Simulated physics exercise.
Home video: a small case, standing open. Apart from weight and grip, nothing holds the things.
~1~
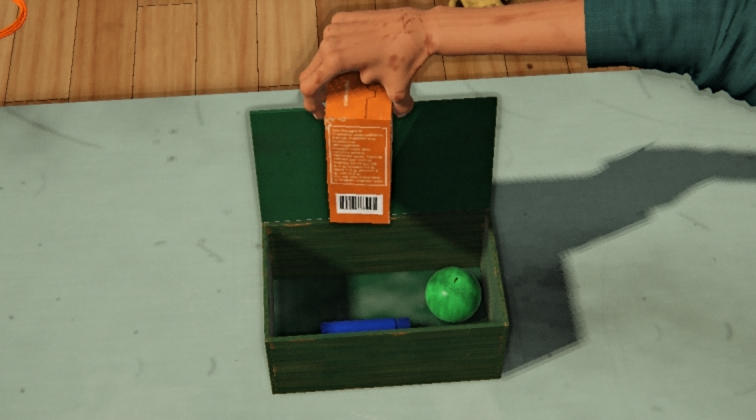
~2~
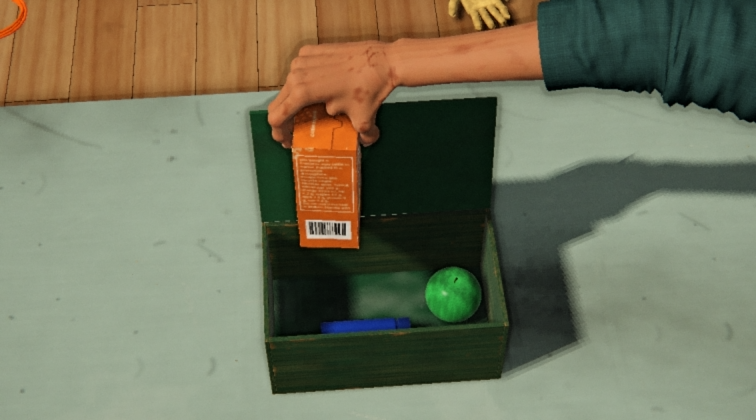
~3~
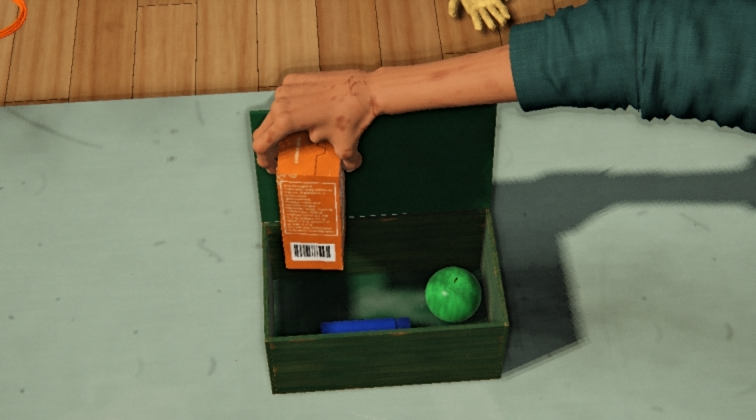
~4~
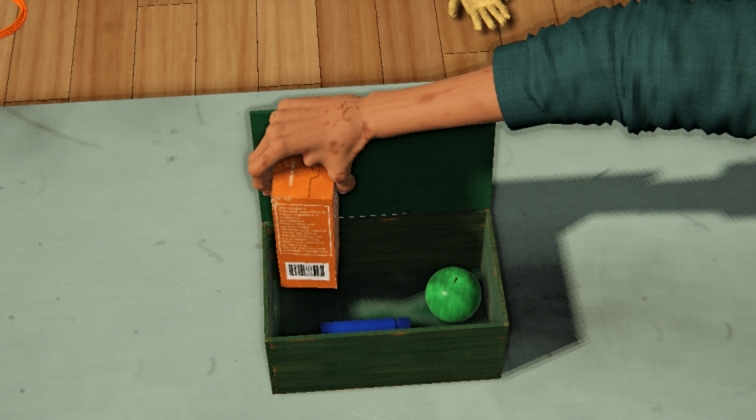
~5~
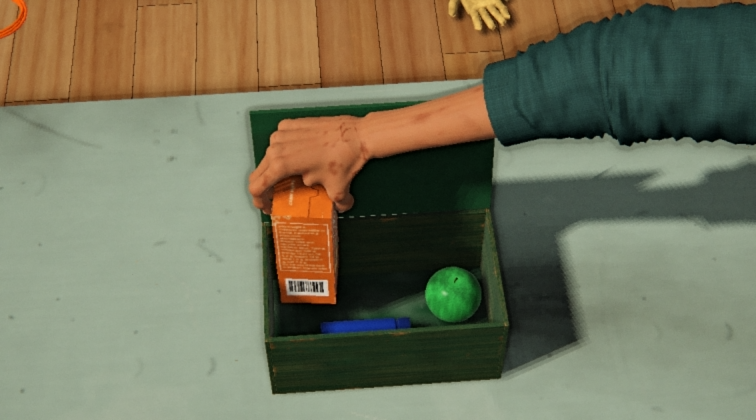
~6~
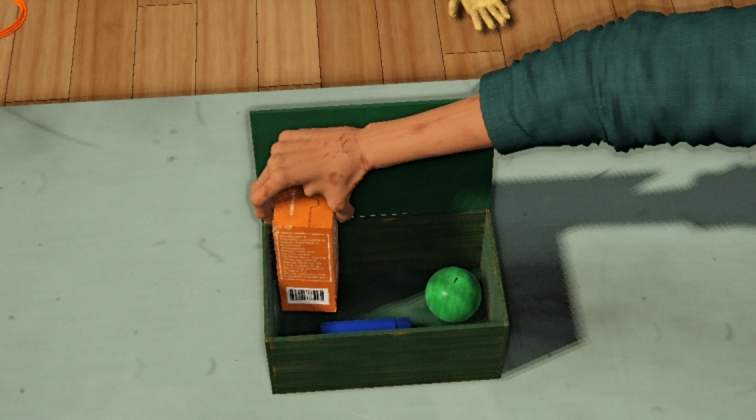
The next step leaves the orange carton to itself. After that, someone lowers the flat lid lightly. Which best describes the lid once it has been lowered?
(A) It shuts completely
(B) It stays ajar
It stays ajar.
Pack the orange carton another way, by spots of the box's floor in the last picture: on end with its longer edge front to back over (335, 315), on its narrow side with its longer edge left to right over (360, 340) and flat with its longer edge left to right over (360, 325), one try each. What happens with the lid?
At first it fails to shut, the second time it manages to shut, and the third time it manages to shut.
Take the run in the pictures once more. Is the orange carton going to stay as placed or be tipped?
Simply put, the orange carton gets tilted.
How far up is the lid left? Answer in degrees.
Near 30°.
Then, 1.30 s after the last picture, lid 79° above the rim; orange carton slid a little near (309, 268).
Then, 1.90 s after the last picture, lid 42° above the rim; orange carton tipped 21° from how it was near (307, 288).
At rest, lid 29° above the rim; tipped over in the box, orange carton; the other 2 in place. Seen from the same camera at the end, orange carton near (304, 303).
